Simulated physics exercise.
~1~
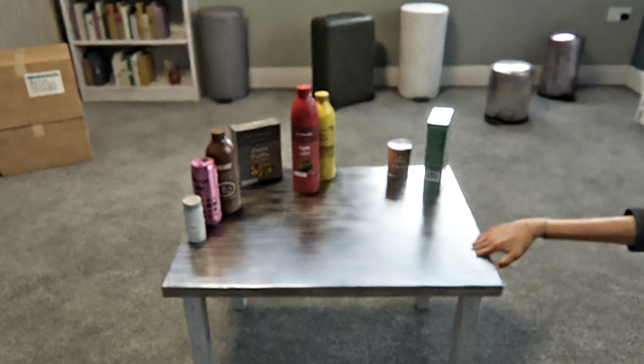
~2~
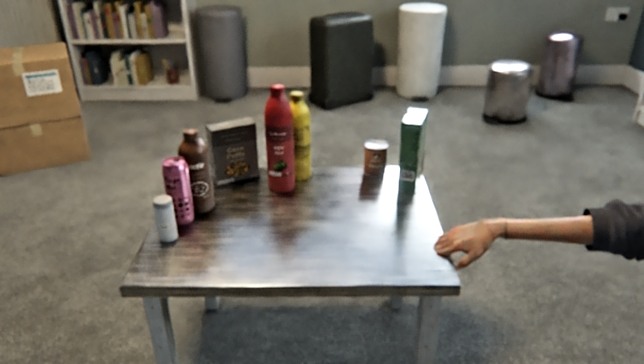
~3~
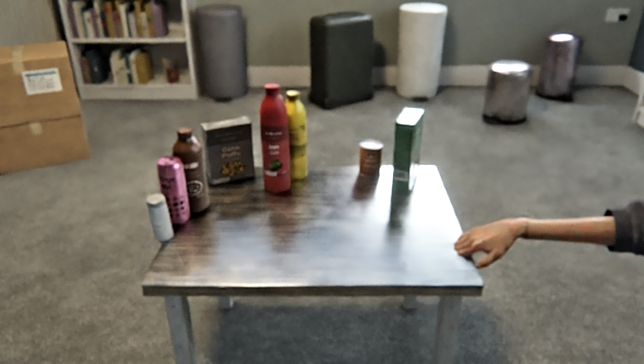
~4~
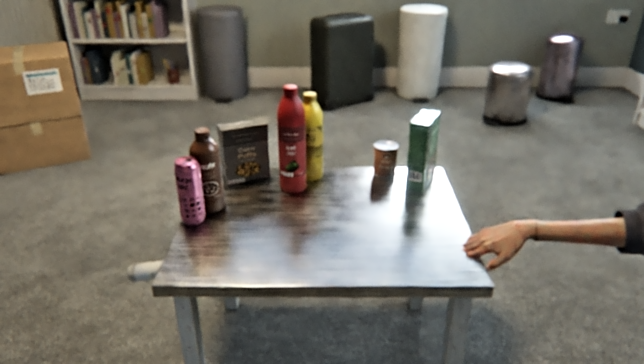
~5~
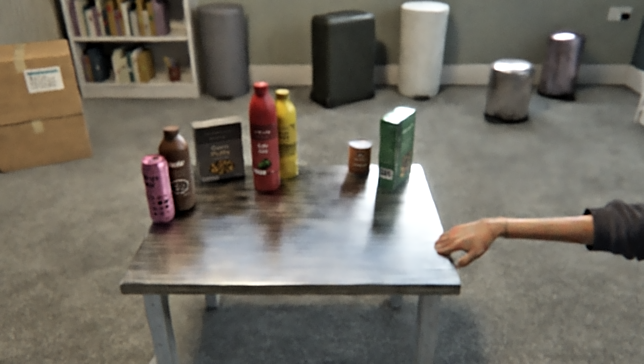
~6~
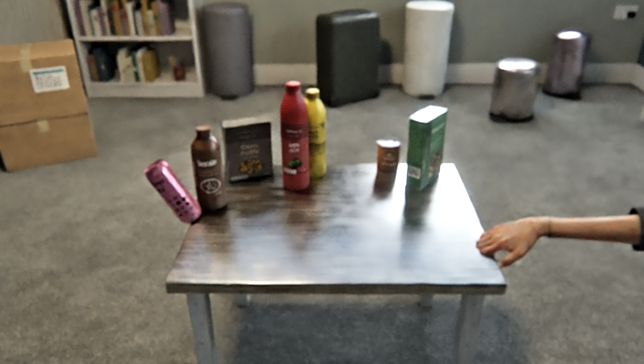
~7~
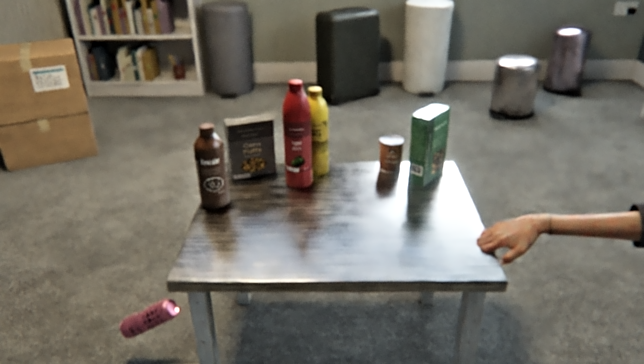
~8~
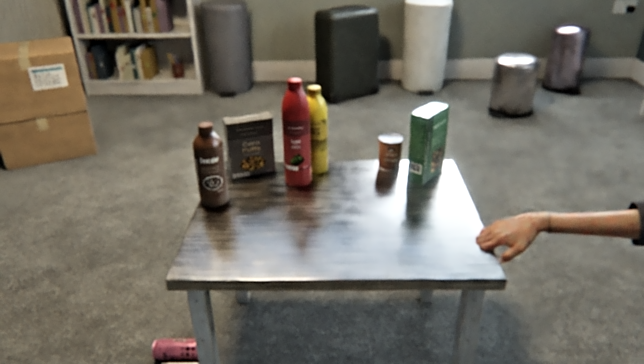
A hand jerking a table side to side, toppling a white shaker then a pink can off its left edge, six items still upright.
